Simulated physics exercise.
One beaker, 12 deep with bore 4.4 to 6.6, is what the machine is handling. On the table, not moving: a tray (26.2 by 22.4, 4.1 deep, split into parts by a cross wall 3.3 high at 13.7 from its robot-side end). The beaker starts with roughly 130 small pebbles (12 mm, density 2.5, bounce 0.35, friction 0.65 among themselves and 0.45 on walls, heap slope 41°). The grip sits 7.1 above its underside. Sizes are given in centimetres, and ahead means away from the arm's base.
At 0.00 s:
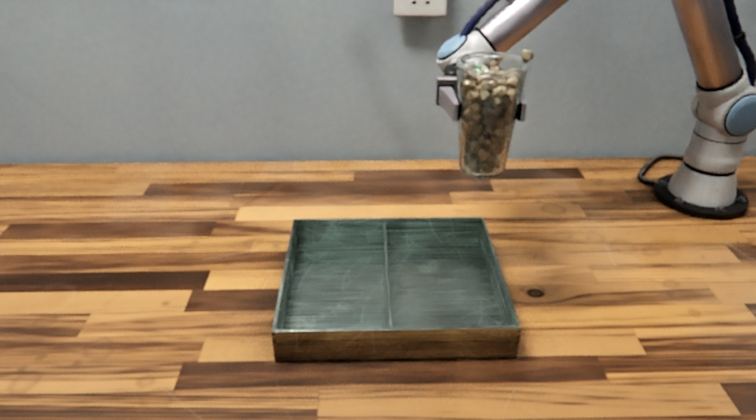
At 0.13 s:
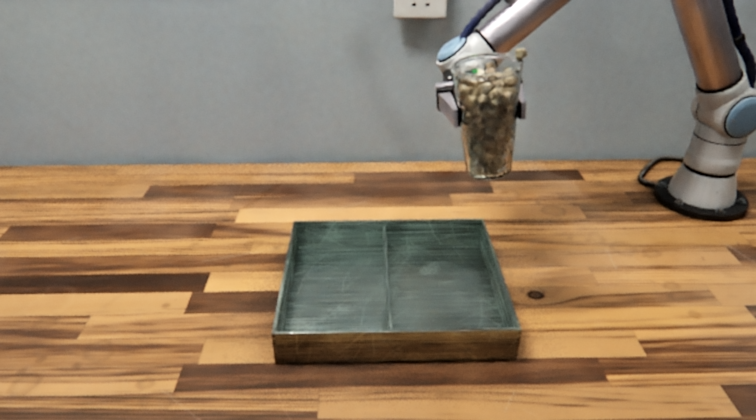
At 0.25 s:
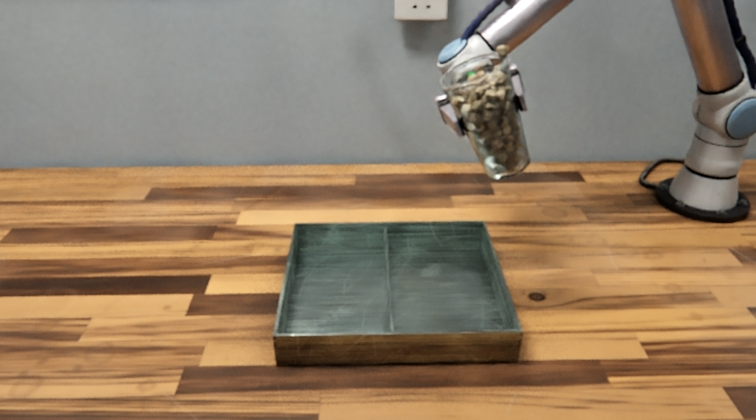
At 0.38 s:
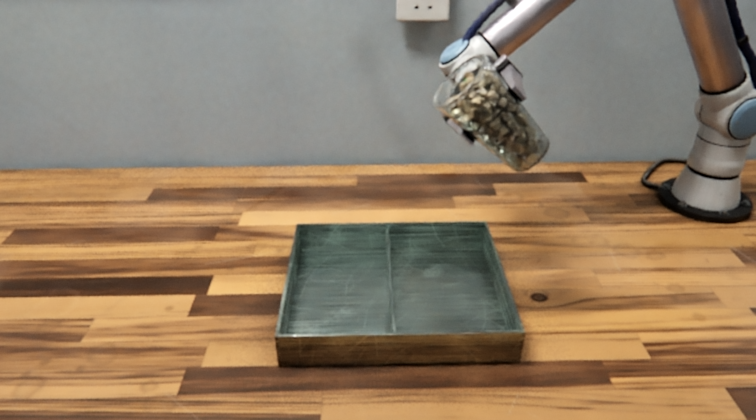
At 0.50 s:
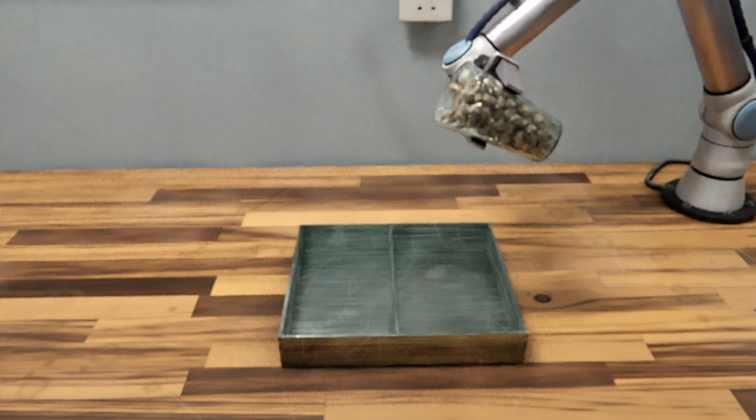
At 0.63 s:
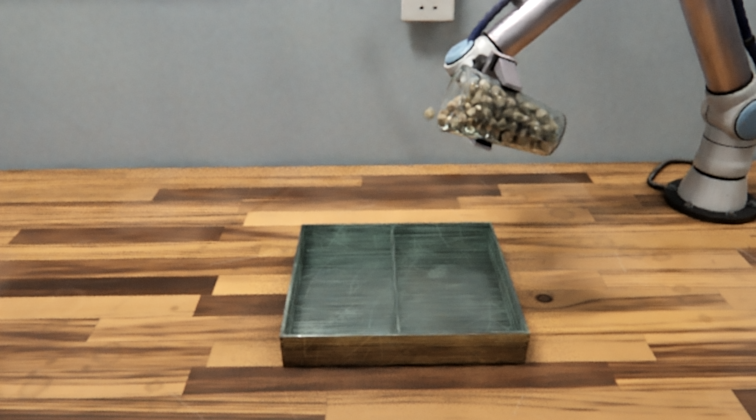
A silver robot arm with blue joint caps, mounted at the right of a striped wooden tabletop against a grey wall, grips a clear beaker full of small pale and greenish pebbles. Below it sits a motionless square green tray with brown sides and one dividing wall, seen from the front and slightly above. The beaker starts upright, then tilts leftward until nearly horizontal, its pebbles shifting toward the rim.
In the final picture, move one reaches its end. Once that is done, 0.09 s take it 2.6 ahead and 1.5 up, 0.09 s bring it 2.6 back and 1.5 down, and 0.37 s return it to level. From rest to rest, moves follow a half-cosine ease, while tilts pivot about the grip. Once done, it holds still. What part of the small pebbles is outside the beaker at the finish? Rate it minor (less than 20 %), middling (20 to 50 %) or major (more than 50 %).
Middling, 20 to 50 %.
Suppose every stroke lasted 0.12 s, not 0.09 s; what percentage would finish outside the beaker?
Estimate: Close to 15 percent.
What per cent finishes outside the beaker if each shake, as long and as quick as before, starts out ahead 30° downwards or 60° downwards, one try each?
Estimates, in order: 5 % then 5 %.
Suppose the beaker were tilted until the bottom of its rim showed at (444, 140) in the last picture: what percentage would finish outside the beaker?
Close to 60 in a hundred.
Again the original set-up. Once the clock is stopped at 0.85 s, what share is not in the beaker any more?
Roughly 25 per cent by then.
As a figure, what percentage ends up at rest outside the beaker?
Roughly 35 percent.
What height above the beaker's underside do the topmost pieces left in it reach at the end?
The top sits some 9.5 cm up.
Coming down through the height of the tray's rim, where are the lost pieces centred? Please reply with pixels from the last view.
Estimated centre around (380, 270) in pixels.
After 0.85 s, tilted 67° forward, highest piece 27 above the table; 97 in the beaker, 1 in the far-side part, 35 in flight or on a rim.
After 1.07 s, tilted 14° forward, highest piece 28 above the table; 86 in the beaker, 34 in the far-side part, 10 in the robot-side part, 3 in flight or on a rim.
After 1.38 s, level, highest piece 28 above the table; 86 in the beaker, 35 in the far-side part, 12 in the robot-side part.
After 2.43 s, level, highest piece 28 above the table; 86 in the beaker, 35 in the far-side part, 12 in the robot-side part.
At rest, 86 in the beaker, 35 in the far-side part, 12 in the robot-side part. That is 35 % outside the beaker.
